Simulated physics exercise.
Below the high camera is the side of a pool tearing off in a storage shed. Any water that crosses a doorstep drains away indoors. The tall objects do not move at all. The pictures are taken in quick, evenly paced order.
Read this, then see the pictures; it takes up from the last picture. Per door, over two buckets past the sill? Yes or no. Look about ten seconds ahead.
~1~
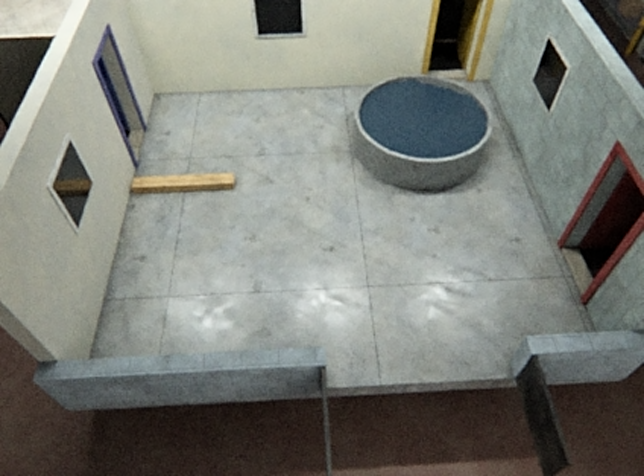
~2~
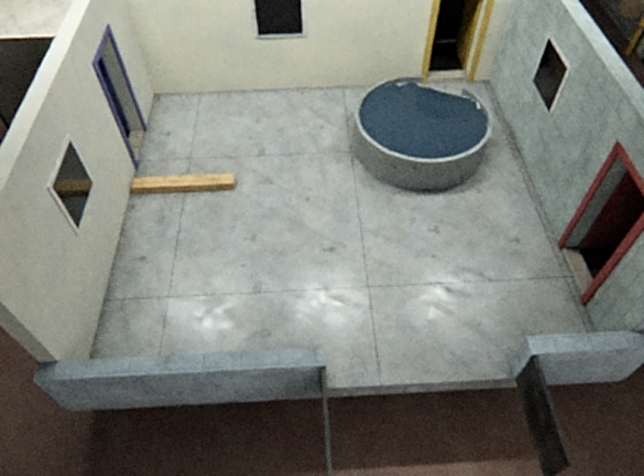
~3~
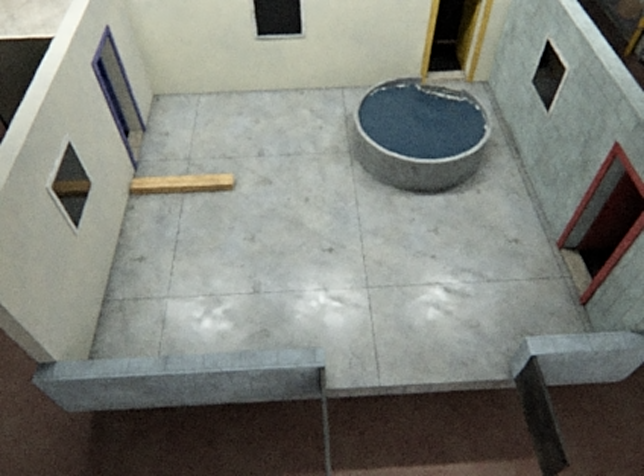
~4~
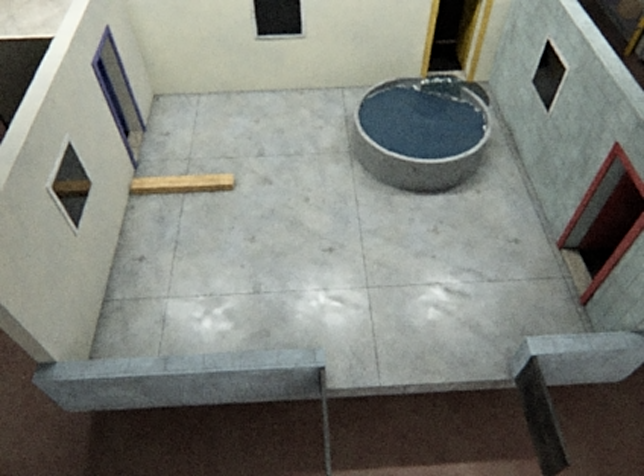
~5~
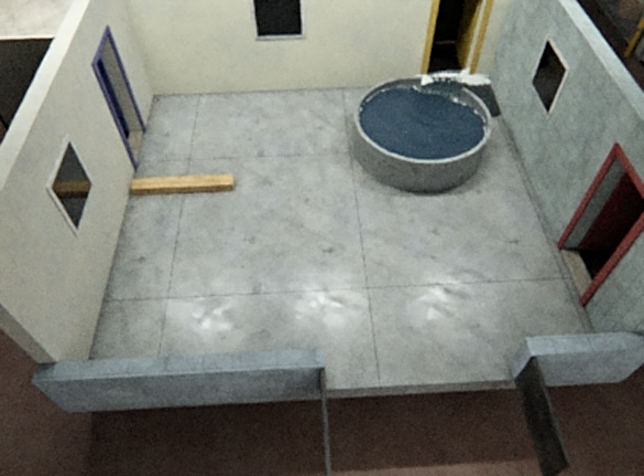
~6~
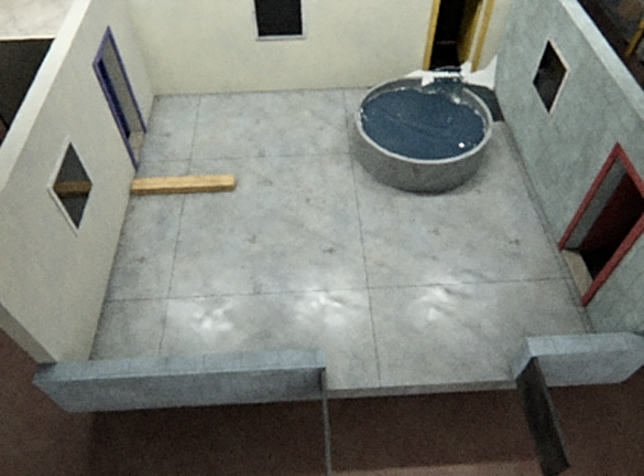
Yellow door yes, red door no, blue door no.
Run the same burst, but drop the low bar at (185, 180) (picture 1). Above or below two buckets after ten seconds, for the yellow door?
Door yellow - past the limit.
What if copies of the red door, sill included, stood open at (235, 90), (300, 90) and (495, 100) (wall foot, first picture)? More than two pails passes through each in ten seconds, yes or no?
The three come out short, short and over.
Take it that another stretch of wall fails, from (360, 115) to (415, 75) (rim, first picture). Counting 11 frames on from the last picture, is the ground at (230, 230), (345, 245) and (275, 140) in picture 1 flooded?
First kept bare, second kept bare, third soaked through.
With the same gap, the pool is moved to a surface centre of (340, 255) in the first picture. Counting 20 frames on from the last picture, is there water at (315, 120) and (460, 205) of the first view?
Taking both places in turn, they end up inundated and inundated.
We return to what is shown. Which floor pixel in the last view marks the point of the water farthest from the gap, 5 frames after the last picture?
The front's farthest point is close to (318, 90).
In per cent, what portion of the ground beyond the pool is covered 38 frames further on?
My estimate is near 50 per cent.
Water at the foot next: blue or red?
Answer: The one in red.
A moment on, water covers 10 % of the floor; the yellow door far over two buckets in, the red door not reached, the blue door not reached.
Next, water covers 15 % of the floor; the yellow door far over two buckets in, the red door not reached, the blue door not reached.
Then, water covers 35 % of the floor; the yellow door far over two buckets in, the red door wet at the sill, nothing in, the blue door not reached.
Later, water covers 50 % of the floor; the yellow door far over two buckets in, the red door wet at the sill, nothing in, the blue door wet at the sill, nothing in.
In the end, water covers 65 % of the floor; the yellow door far over two buckets in, the red door wet at the sill, nothing in, the blue door wet at the sill, nothing in.
